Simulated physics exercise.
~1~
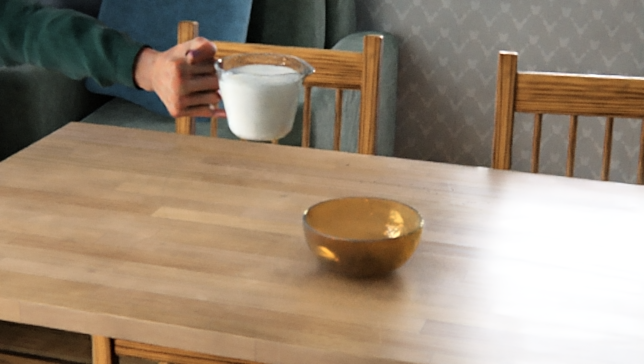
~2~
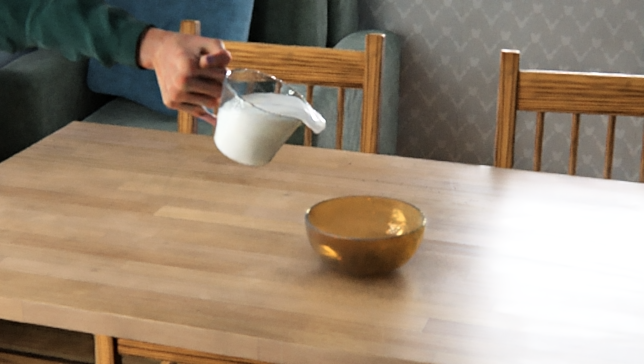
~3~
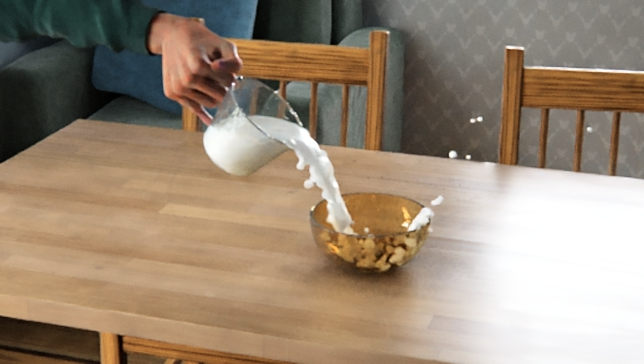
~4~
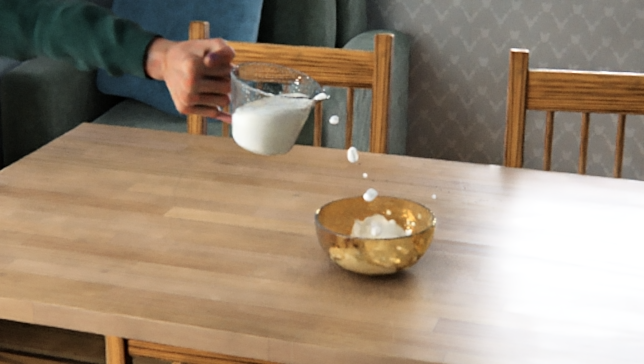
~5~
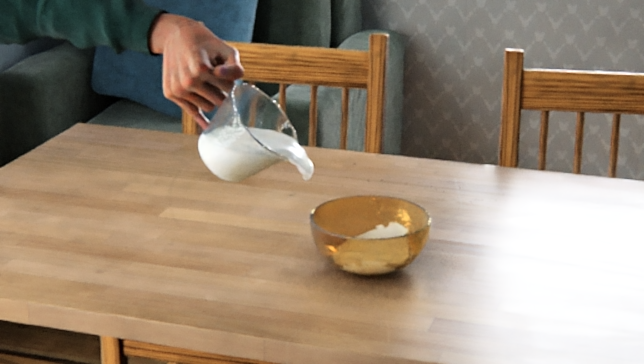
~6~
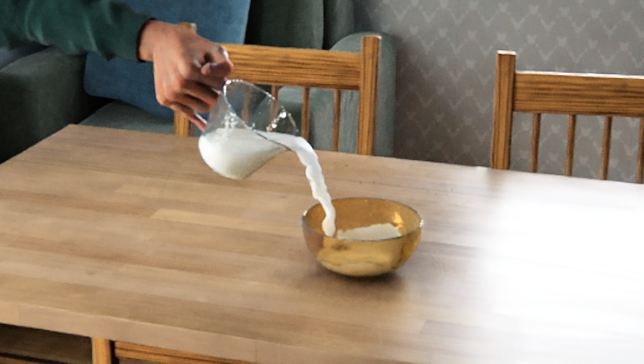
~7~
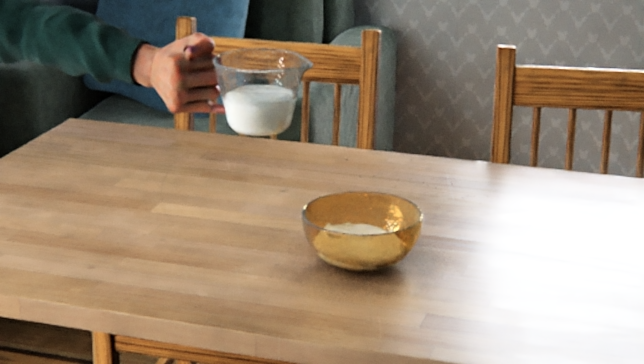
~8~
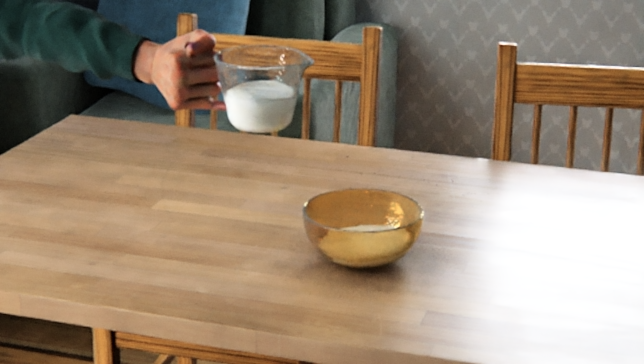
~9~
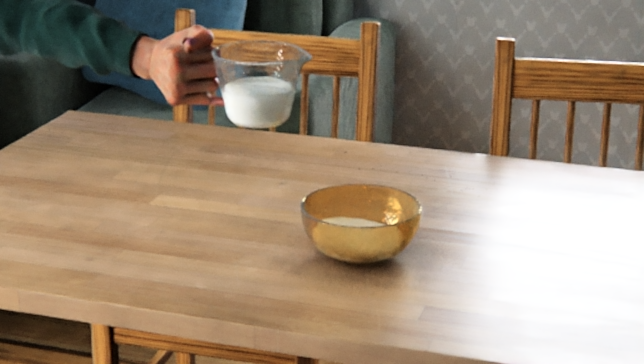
To begin with, a hand in a green sleeve holds a clear glass jug of milk above a wooden table, up and to the left of an empty amber bowl. The hand tips the jug to the right, and milk pours into the bowl, splashing up with some drops flying past its right side. The jug then tilts back, and the stream breaks into a few falling drops. It tips steeply again, sending a second stream into the bowl. Finally the hand levels the jug and holds it still, with milk left in both the jug and the bowl.
